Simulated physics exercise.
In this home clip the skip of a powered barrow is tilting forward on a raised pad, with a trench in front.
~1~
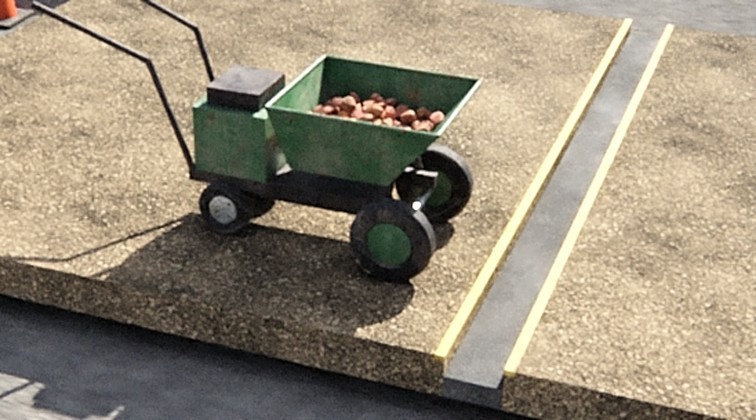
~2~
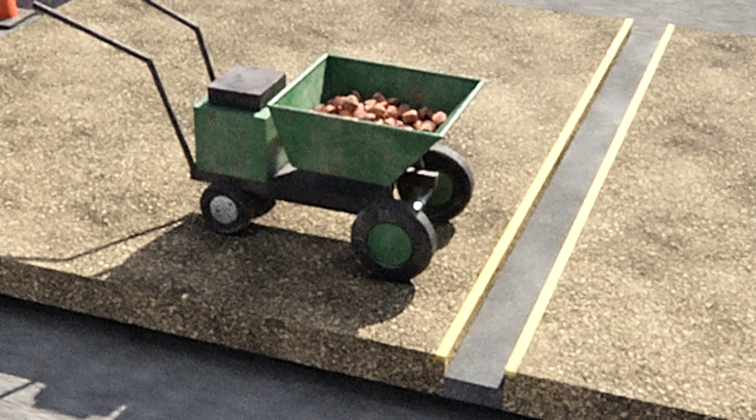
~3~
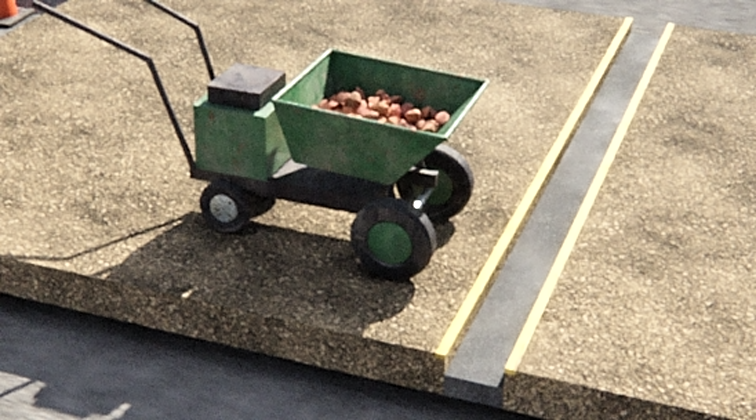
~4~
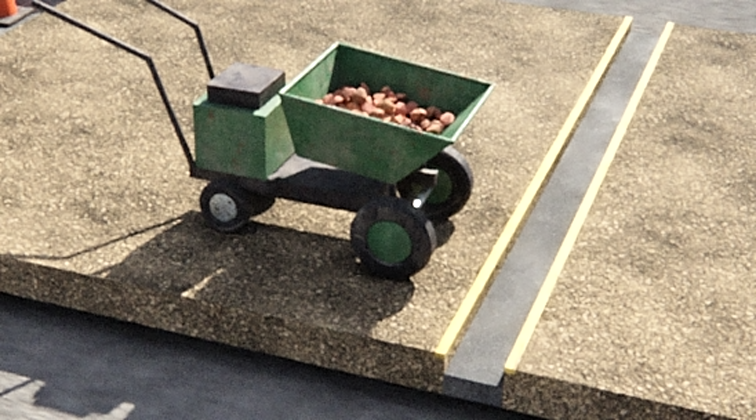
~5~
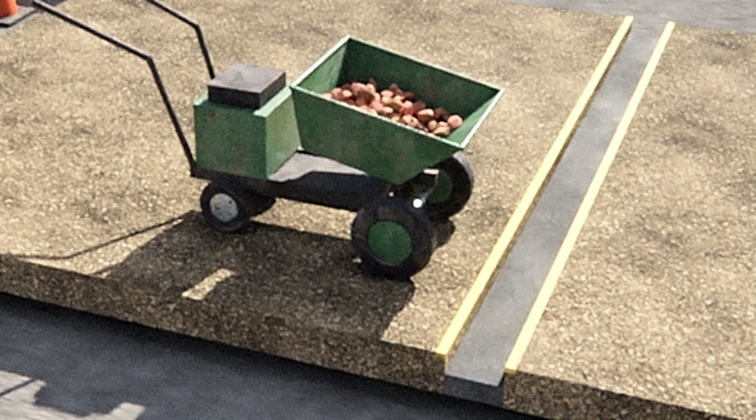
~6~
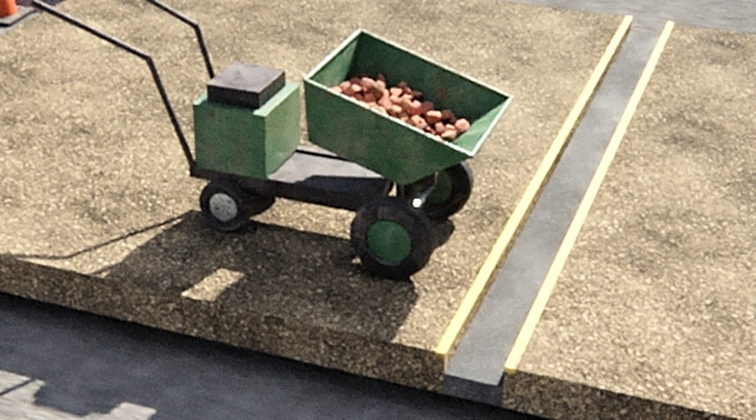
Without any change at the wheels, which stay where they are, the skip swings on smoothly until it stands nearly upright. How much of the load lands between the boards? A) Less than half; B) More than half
(A) Less than half.
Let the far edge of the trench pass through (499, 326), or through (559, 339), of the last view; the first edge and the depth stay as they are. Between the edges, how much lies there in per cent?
0 %, give or take, and then 80 %.
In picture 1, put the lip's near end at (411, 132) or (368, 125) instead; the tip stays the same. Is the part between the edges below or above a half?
For the first try, past the halfway mark; for the second, past the halfway mark.
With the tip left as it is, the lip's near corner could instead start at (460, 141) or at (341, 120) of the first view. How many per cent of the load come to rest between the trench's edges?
Result: Try 1 = 0 %, try 2 = 40 %.
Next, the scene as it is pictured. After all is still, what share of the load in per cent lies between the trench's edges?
That share works out at some 35 %.
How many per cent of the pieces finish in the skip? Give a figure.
Around 5 %.
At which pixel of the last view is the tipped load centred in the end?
Close to (572, 268) in the last view.
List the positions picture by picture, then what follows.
In the first picture, lip of the skip at (437, 137), level; top of the load at (366, 119), lumps of rubble; first edge of the trench at (459, 321); far edge at (526, 335), the trench under half as wide as the skip, and shallow for its width.
In the second picture, lip of the skip at (440, 138), level; top of the load at (368, 119).
In the third picture, lip of the skip at (445, 139), tipped barely; top of the load at (364, 116).
In the fourth picture, lip of the skip at (452, 142), tipped a little; top of the load at (354, 111).
In the fifth picture, lip of the skip at (461, 149), tipped a little; top of the load at (362, 113).
In the sixth picture, lip of the skip at (471, 157), tipped clearly; top of the load at (370, 103); first edge of the trench at (459, 318); far edge at (527, 332).
Soon, skip tipped steeply; all in the skip.
A while on, skip tipped right over; most in the skip; a stray few in or heaped over the trench; a small part beyond it.
Towards the end, skip tipped right over; a small part in the skip; about a quarter in or heaped over the trench; about two thirds beyond it.
Finally, skip tipped right over; a stray few in the skip; about a third in or heaped over the trench; about two thirds beyond it.
